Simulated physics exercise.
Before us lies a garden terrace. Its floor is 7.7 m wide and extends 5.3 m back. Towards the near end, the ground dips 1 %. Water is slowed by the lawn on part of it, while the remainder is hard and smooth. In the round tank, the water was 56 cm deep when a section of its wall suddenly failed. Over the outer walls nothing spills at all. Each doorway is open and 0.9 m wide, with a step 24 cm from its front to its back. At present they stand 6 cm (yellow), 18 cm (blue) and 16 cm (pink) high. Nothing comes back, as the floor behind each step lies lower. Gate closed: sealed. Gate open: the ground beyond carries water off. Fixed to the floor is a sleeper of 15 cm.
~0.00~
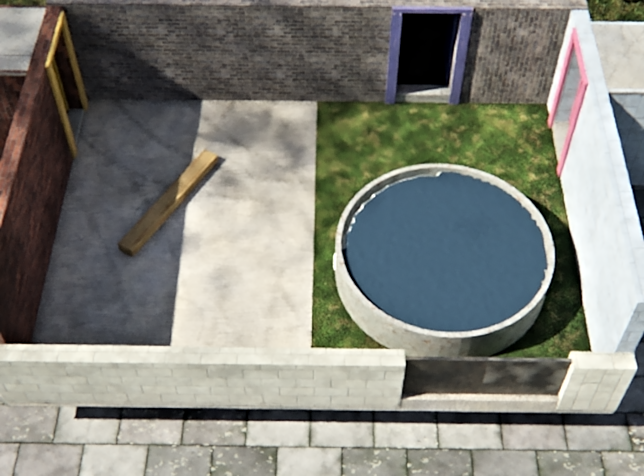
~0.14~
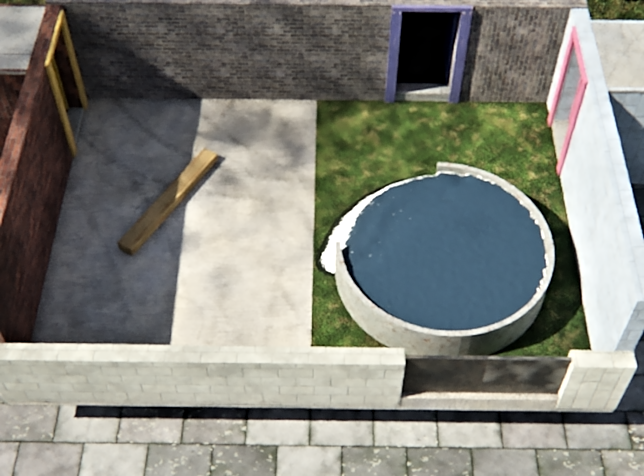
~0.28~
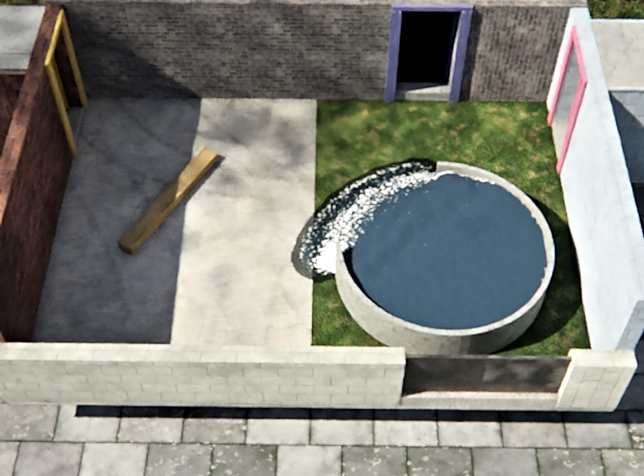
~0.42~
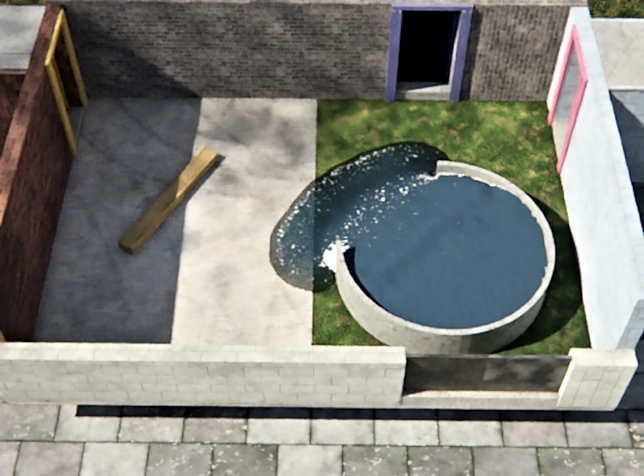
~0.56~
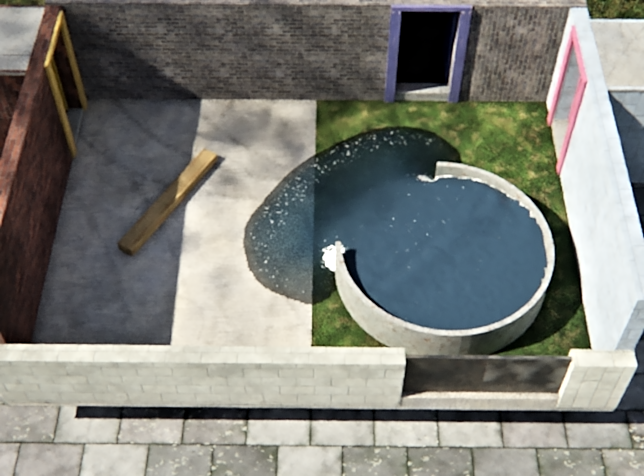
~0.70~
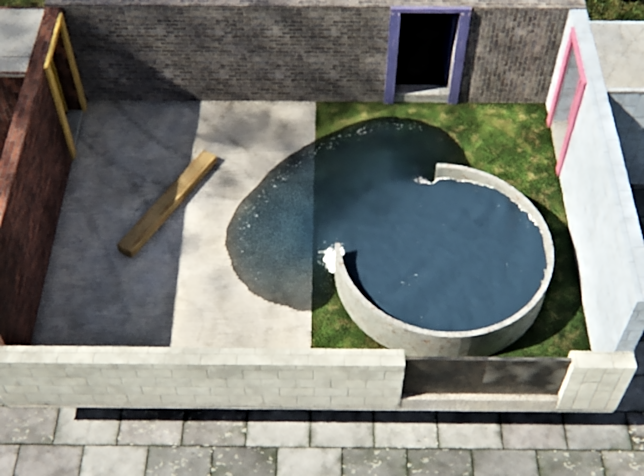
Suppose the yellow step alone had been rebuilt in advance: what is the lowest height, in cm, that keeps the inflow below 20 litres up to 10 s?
About 24 cm.
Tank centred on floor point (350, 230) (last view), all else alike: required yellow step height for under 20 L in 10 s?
Then close to 33 cm.
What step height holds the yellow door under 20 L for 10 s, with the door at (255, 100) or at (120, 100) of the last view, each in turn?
In turn: About 16 cm, about 17 cm.
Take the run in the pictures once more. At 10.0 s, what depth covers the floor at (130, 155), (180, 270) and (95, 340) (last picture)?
Approx. 6 / 11 / 13 cm.
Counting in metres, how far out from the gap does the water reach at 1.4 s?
Around 3.2 m from the gap.
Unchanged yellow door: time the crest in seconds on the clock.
3.6 s.
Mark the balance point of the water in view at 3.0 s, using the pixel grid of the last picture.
It lies near (332, 208) in the last picture.
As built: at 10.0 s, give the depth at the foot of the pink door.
7.5 cm.
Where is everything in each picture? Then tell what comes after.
The first picture shows the round tank at (444, 248) is whole and still, 56 cm deep; the yellow door at (67, 85) is dry.
In the second picture, the front is at (321, 257), 0.3 m from the gap on the far side; 0.5 m2 of floor is wet, 56 cm left at the back.
In the third picture, water pours out on the far side and has run 0.6 m, to (410, 162); about 10 cm deep outside, 56 cm at the back.
In the fourth picture, water pours out on the far side and has run 1.0 m, to (278, 233); about 9 cm deep outside, 56 cm at the back.
In the fifth picture, the gap is on the far side, the front 1.4 m out at (254, 221); the back of the round tank holds 56 cm.
In the sixth picture, the gap is on the far side, the front 1.7 m out at (234, 226); the back of the round tank holds 56 cm; 3.2 m in a straight line remain to the yellow door at (65, 87).
After 1.4 s water covers 40 % of the floor, deepest (26 cm) near (357, 214); it has not reached the yellow door.
After 3.0 s water covers 65 % of the floor, deepest (30 cm) near (86, 103); 18 cm at the yellow door, 14 litres in over its 6 cm step.
After 10.0 s water covers 95 % of the floor, deepest (18 cm) near (373, 382); 8 cm at the yellow door, 321 litres in over its 6 cm step.
At the yellow door as built, the water arrived by 2.7 s and peaked near 26 cm at 3.6 s.
Run again over the same 10 s with other heights there, 32 litres in over 22 cm, 2 litres over 29.5 cm. The limit of 20 litres is kept from about 24 cm up.
